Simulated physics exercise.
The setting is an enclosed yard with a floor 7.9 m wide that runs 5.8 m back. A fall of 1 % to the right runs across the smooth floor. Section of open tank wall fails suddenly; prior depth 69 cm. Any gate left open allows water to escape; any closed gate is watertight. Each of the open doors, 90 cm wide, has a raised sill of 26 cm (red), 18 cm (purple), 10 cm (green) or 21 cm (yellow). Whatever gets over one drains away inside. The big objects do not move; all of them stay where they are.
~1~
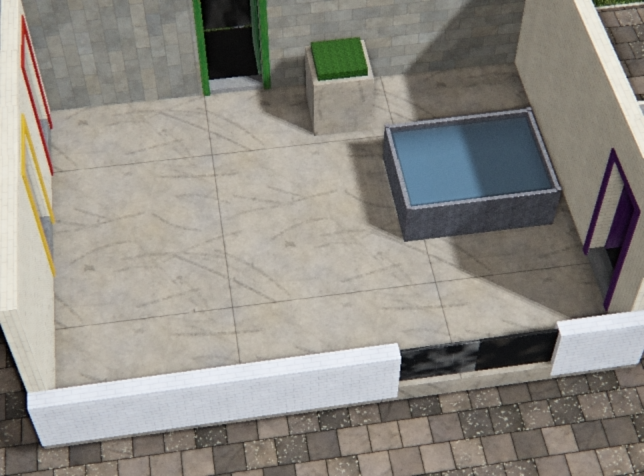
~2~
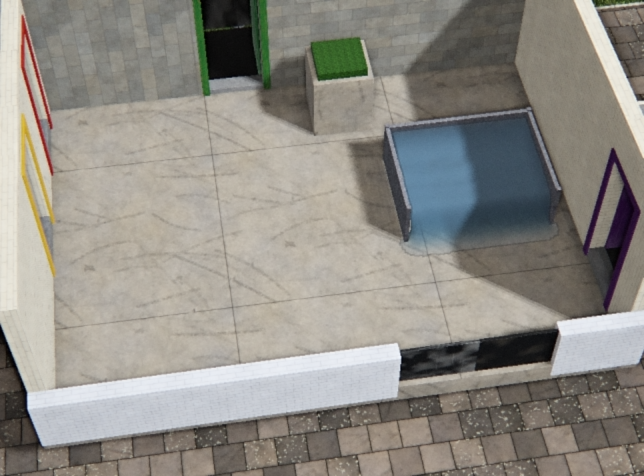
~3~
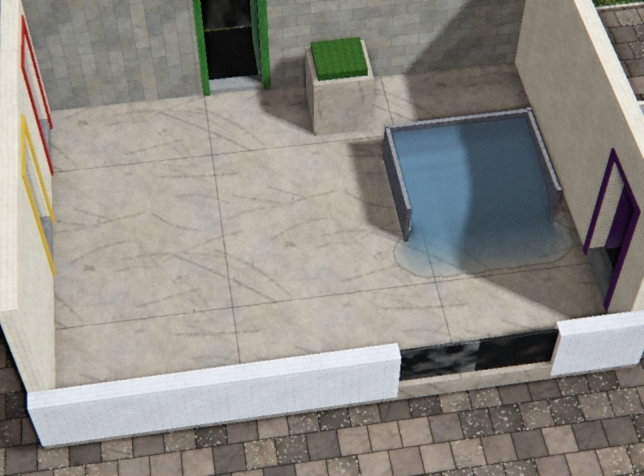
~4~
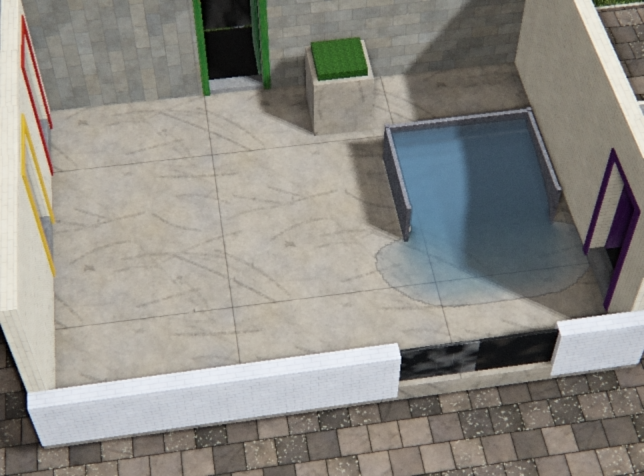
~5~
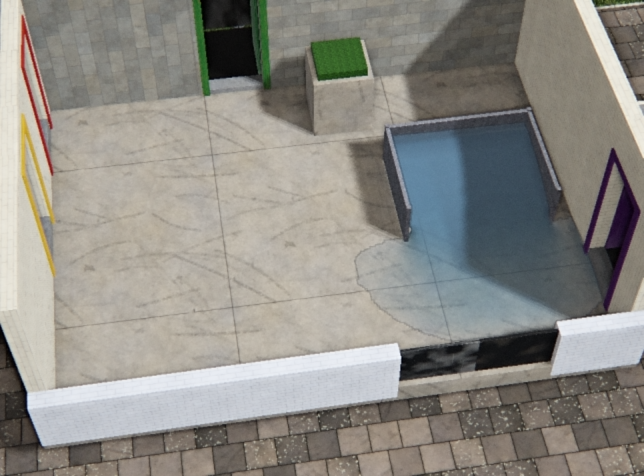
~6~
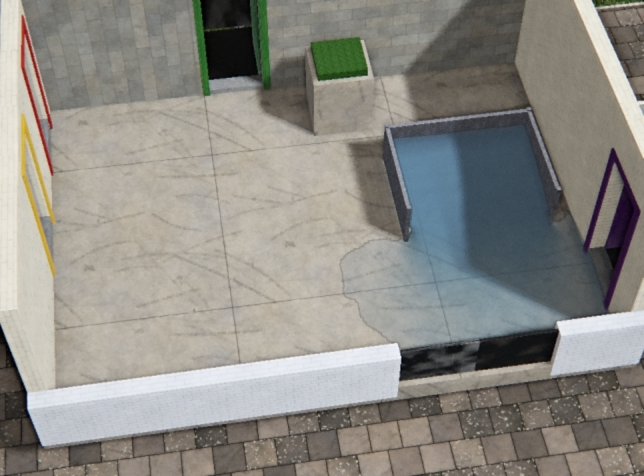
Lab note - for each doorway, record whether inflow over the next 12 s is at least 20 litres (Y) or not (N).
Outcome: The red door is going to hold within the limit, the purple door is going to break the limit, the green door is going to hold within the limit, the yellow door is going to hold within the limit.
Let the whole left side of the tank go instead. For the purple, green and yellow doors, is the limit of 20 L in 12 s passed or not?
Door by door - purple: Within bounds, green: Within bounds, yellow: Within bounds.
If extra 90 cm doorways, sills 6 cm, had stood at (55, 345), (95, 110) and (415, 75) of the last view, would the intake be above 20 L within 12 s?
Note, doorways in listed order: Goes beyond, goes beyond, stays short.
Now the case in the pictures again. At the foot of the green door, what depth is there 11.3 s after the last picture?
About 6.0 cm deep.
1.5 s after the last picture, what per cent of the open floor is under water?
I'd say around 25 % is wet.
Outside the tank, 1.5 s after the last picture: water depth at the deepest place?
Roughly 40 cm.
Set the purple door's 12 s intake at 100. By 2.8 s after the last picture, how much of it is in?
About 95 per cent.
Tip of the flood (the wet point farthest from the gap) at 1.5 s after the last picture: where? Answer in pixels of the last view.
Point: Roughly (204, 397).
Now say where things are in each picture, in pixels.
The first picture shows the open tank at (470, 161) is whole and still, 69 cm deep.
In the second picture, the front is at (552, 231), 1.1 m from the gap at (480, 221); 0.4 m2 of floor is under water; 69 cm left at the back of the open tank.
In the third picture, the front is at (566, 245), 1.3 m from the gap at (479, 222); 1.5 m2 of floor is under water; 68 cm left at the back of the open tank.
In the fourth picture, water pours out at (479, 223) and has run 1.7 m, to (587, 259); typically 11 cm deep outside, 59 cm at the open tank's back.
In the fifth picture, the front is at (600, 295), 2.1 m from the gap at (479, 223); 5.2 m2 of floor is under water; 59 cm left at the back of the open tank.
In the sixth picture, the front is at a hidden place, 2.5 m from the gap at (479, 224); 6.9 m2 of floor is under water; 55 cm left at the back of the open tank.
Then, 0.7 s after the last picture water covers 20 % of the floor and is deepest (53 cm) near (597, 345); red door not reached, purple door 19 cm at the sill, 0 L in, green door not reached, yellow door not reached.
Then, 1.5 s after the last picture water covers 25 % of the floor and is deepest (40 cm) near (610, 343); red door not reached, purple door 33 cm at the sill, 16 L in, green door not reached, yellow door not reached.
Then, 2.8 s after the last picture water covers 45 % of the floor and is deepest (22 cm) near (570, 235); red door not reached, purple door 20 cm at the sill, 60 L in, green door not reached, yellow door not reached.
Then, 6.3 s after the last picture water covers 85 % of the floor and is deepest (16 cm) near (51, 112); red door 5 cm at the sill, 0 L in, purple door 7 cm at the sill, 62 L in, green door 3 cm at the sill, 0 L in, yellow door 7 cm at the sill, 0 L in.
Then, 11.3 s after the last picture water covers 100 % of the floor and is deepest (12 cm) near (304, 109); red door 4 cm at the sill, 0 L in, purple door 7 cm at the sill, 62 L in, green door 6 cm at the sill, 0 L in, yellow door 2 cm at the sill, 0 L in.
